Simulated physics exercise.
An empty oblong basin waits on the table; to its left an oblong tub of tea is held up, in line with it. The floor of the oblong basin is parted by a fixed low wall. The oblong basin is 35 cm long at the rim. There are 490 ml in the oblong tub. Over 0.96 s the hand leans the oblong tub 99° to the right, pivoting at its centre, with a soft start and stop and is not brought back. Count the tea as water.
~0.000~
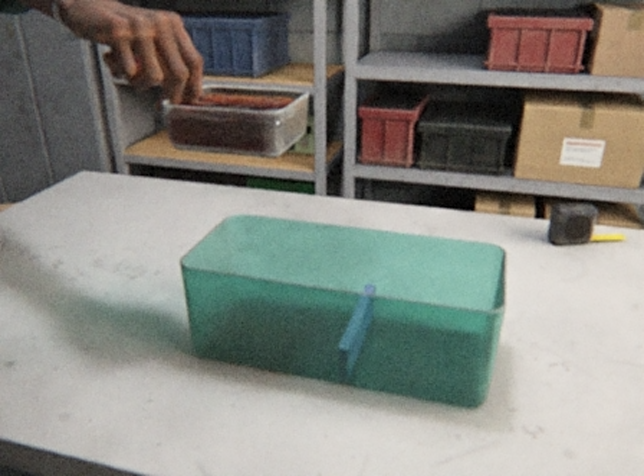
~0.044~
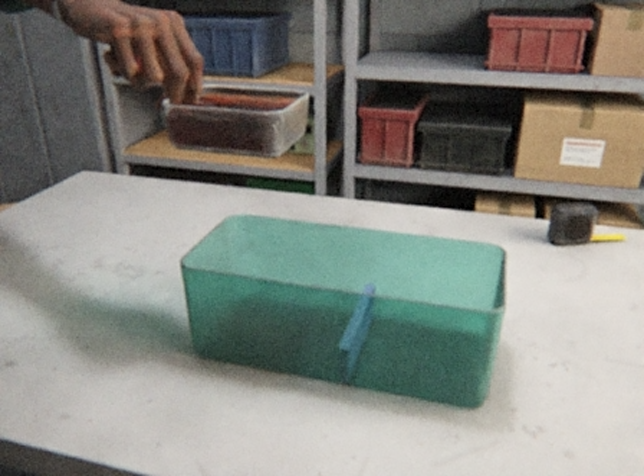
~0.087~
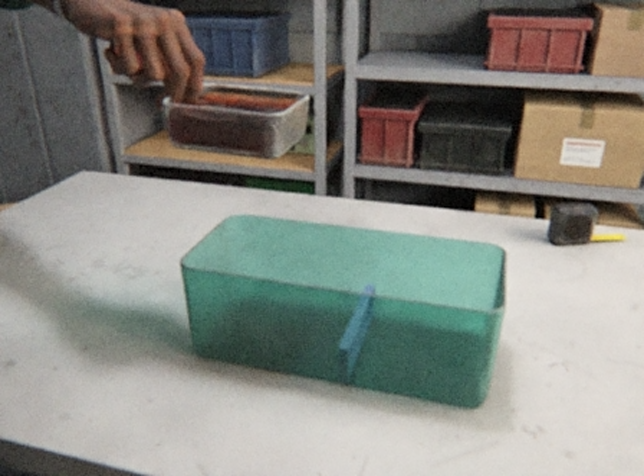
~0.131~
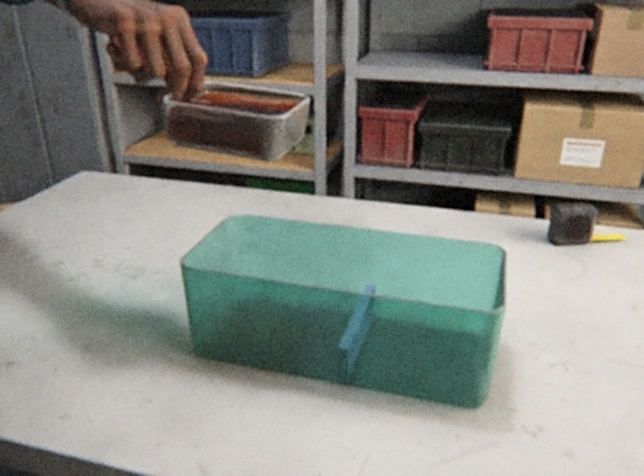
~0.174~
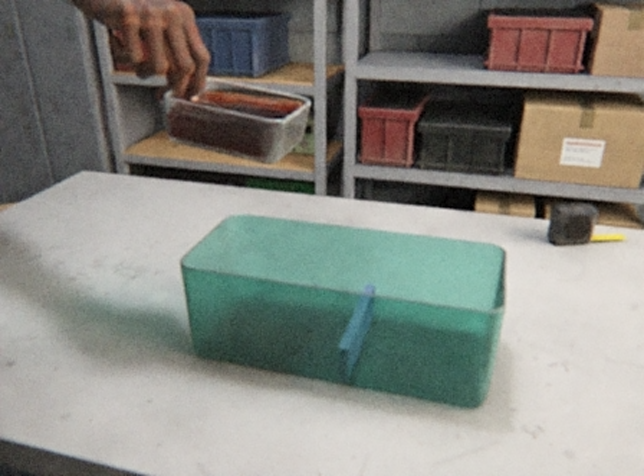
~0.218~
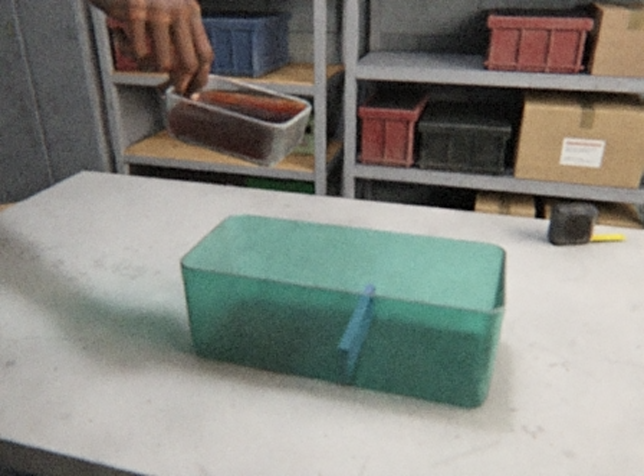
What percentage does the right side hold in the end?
The far part has some 51 per cent.
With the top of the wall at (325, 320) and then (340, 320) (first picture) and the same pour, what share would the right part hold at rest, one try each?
First 75, then 70 per cent.
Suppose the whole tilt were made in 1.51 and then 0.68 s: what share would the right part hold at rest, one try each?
First 50, then 45 per cent.
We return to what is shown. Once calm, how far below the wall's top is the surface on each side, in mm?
Some 38 mm on the left and 36 mm on the right.
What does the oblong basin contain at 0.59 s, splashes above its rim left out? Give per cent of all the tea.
About 26 per cent.
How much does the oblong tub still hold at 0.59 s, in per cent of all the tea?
About 26 per cent.
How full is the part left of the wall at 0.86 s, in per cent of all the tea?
Near 40 in a hundred.
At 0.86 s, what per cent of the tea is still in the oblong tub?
Some 4 per cent.
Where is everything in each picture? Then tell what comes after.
It leans 0°; its right rim is at (296, 104); the tea meets the walls at (188, 101) and (296, 108); the oblong basin's rim runs from (206, 238) to (505, 278); the wall's top is at (358, 314), in the first picture.
It leans 1°; its right rim is at (296, 104); the tea meets the walls at (187, 101) and (296, 109), in the second picture.
It leans 2°; its right rim is at (297, 106); the tea meets the walls at (188, 100) and (296, 109), in the third picture.
It leans 4°; its right rim is at (297, 109); the tea meets the walls at (189, 99) and (297, 110), in the fourth picture.
It leans 8°; its right rim is at (298, 112); the tea meets the walls at (189, 98) and (298, 112), in the fifth picture.
It leans 12°; its right rim is at (299, 117); the tea meets the walls at (189, 98) and (300, 112), in the sixth picture.
After 0.59 s the tilt is 67° and 26 per cent is still to pour, 11 is left of the wall and 15 right of it.
After 0.86 s the tilt is 97° and 4 per cent is still to pour, 40 is left of the wall and 50 right of it.
After 1.15 s the tilt is 99° and 0 per cent is still to pour, 48 is left of the wall and 51 right of it.
After 1.46 s the tilt is 99° and 0 per cent is still to pour, 48 is left of the wall and 51 right of it.
In the end 48 per cent lies left of the wall, 51 right of it and 1 outside.
